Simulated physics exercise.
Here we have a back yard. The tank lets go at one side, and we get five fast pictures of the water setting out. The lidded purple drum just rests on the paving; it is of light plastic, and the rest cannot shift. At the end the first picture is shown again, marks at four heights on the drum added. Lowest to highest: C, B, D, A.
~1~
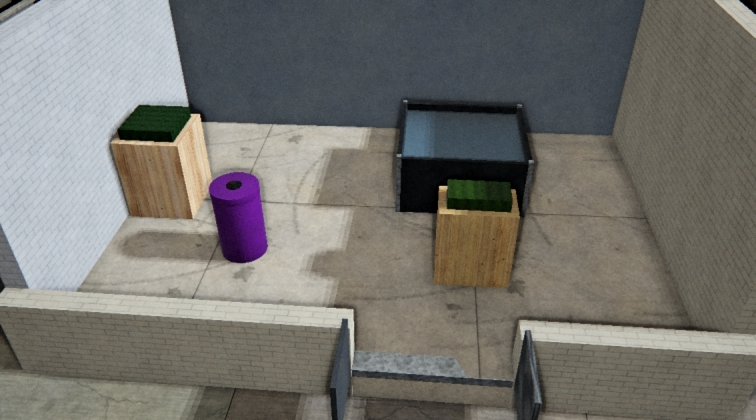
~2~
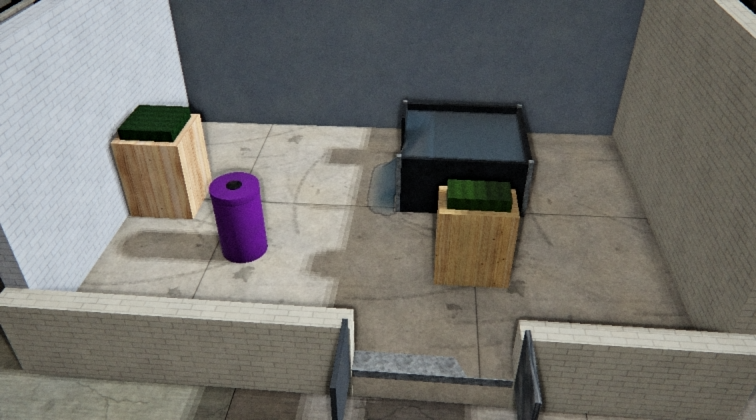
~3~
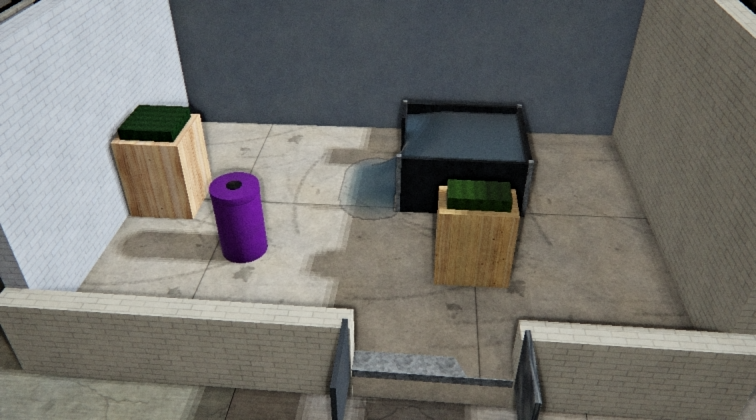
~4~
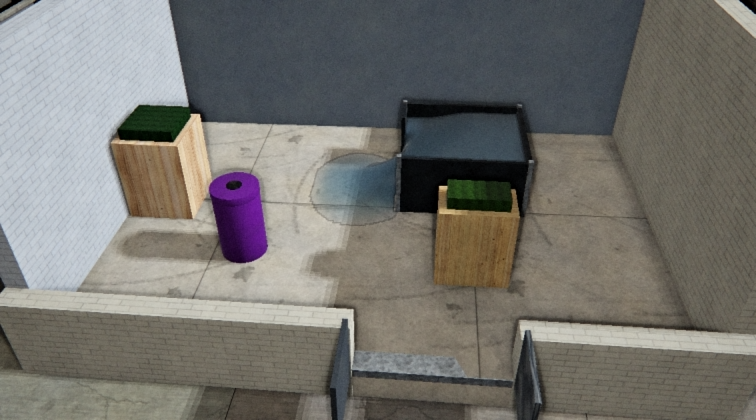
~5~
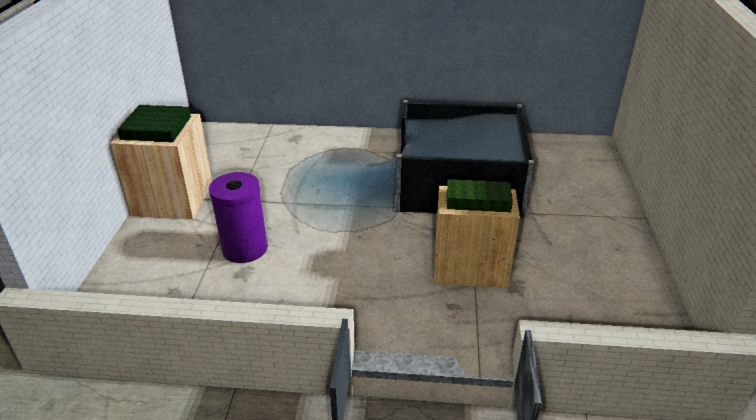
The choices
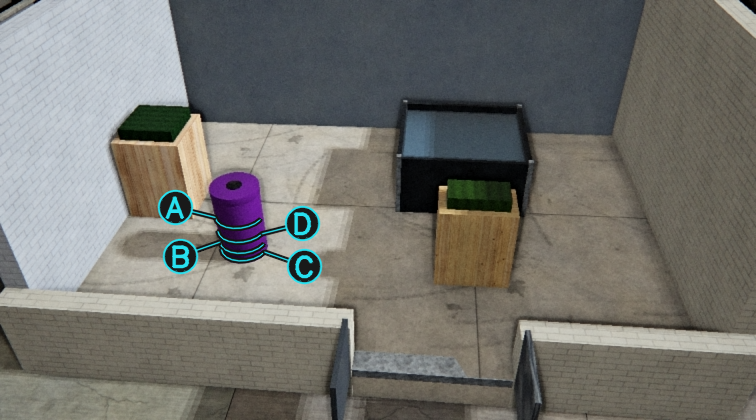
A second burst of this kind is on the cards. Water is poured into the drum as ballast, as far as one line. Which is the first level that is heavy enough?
That is line D.
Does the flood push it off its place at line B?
Yes.
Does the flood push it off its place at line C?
Yes.
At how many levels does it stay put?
Two of the four.
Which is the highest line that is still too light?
That is line B.
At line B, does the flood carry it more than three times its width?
No, it does not.
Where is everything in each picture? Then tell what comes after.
The first picture shows lid of the purple drum at (235, 185); tank full, its middle at (463, 136); open gate at (435, 318).
In the second picture, 2 % of the ground under water, its edge towards the drum at (382, 207).
In the third picture, 4 % of the ground under water, its edge towards the drum at (355, 210).
In the fourth picture, 6 % of the ground under water, its edge towards the drum at (320, 206).
The fifth picture shows lid of the purple drum at (235, 185); 9 % of the ground under water, its edge towards the drum at (303, 214).
In cyan, A at (233, 228); B at (237, 253); C at (238, 260); D at (235, 242); from the bottom up C, B, D, A.
If A is chosen, it does not move.
If B is chosen, it is pushed about its own width away.
If C is chosen, it is pushed about 3 times its own width away.
If D is chosen, it does not move.
